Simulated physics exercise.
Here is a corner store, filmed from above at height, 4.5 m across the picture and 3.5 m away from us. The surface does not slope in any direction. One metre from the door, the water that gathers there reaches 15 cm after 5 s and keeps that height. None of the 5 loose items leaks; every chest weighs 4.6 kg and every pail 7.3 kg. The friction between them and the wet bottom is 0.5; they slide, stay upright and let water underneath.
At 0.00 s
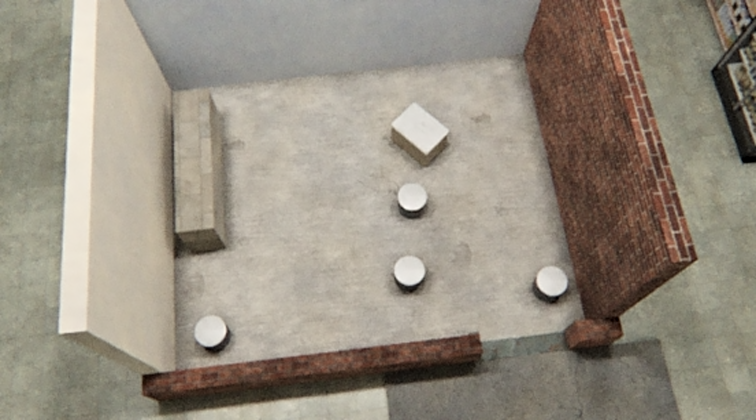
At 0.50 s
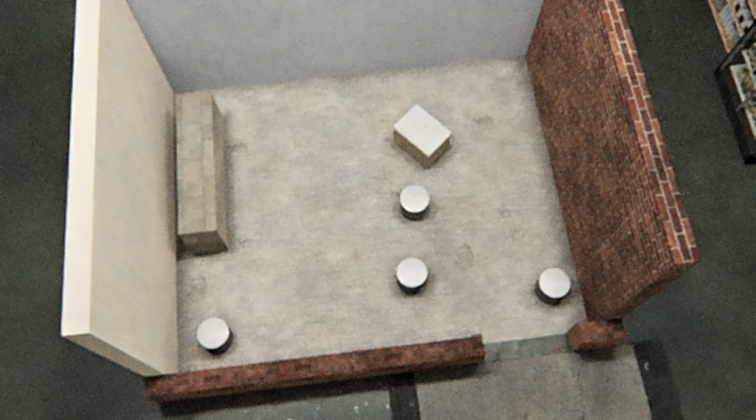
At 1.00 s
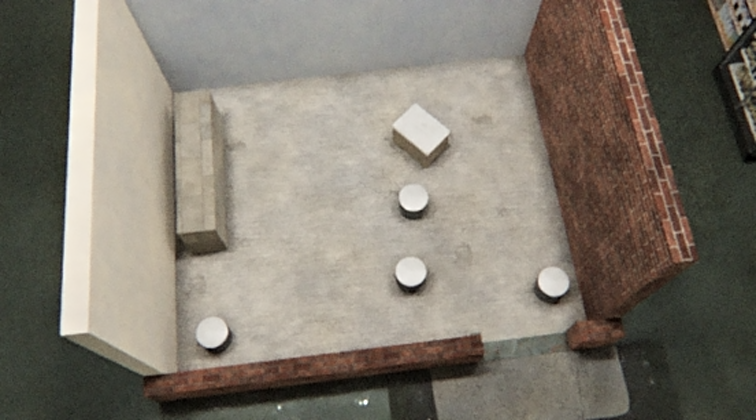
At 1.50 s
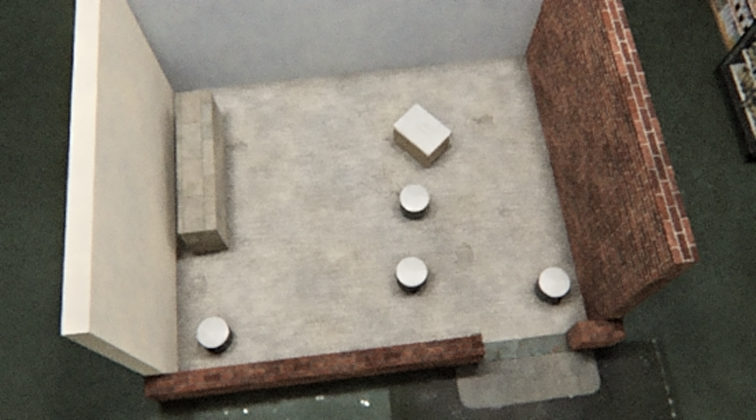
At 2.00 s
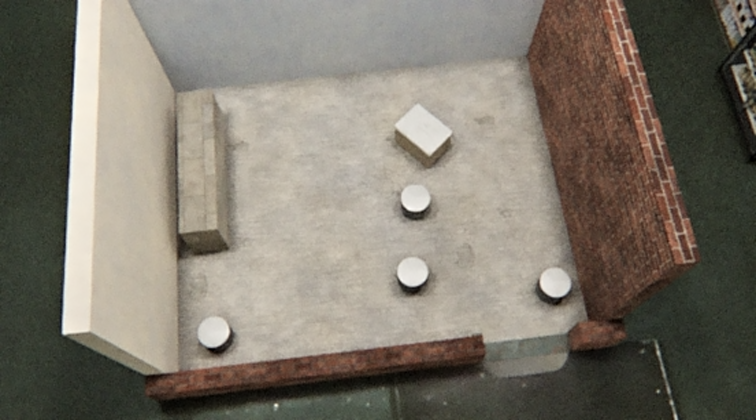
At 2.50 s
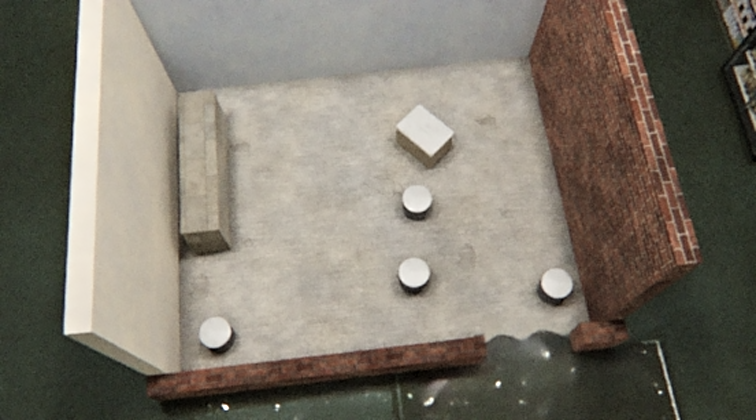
A roofless corner store with a pale left wall, grey back wall and red brick right wall is seen from high above. A long beige block stands at left, a white-topped box towards the back right, and four round white-topped pieces across the grey floor. Outside, the ground darkens and glistening water spreads to the doorway at lower right, while the objects and view barely shift.
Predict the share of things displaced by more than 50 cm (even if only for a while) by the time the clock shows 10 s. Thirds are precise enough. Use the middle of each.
I'd put it at between one and two thirds.
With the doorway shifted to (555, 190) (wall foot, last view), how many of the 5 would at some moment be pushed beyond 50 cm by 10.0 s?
In that case the number is 1.
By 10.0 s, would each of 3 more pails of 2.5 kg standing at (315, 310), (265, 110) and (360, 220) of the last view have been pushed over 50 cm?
Inside the limit, then inside the limit, then inside the limit.
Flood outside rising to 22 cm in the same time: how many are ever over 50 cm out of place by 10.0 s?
That would give 2.
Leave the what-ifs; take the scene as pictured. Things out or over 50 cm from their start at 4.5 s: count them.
I make it 0 by then.
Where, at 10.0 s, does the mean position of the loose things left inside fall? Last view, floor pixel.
It works out to somewhere near (387, 229) on the floor.
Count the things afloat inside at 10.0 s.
The count is 1.
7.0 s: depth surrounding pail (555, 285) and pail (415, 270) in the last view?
About 6 and 2 cm.
After 3.5 s 0 of 5 are over 50 cm from their spots; 0 afloat.
After 4.5 s 0 of 5 are over 50 cm from their spots; 0 afloat.
After 7.0 s 0 of 5 are over 50 cm from their spots; 0 afloat.
After 10.0 s 2 of 5 are over 50 cm from their spots, and 2 have been at some point; 1 afloat.
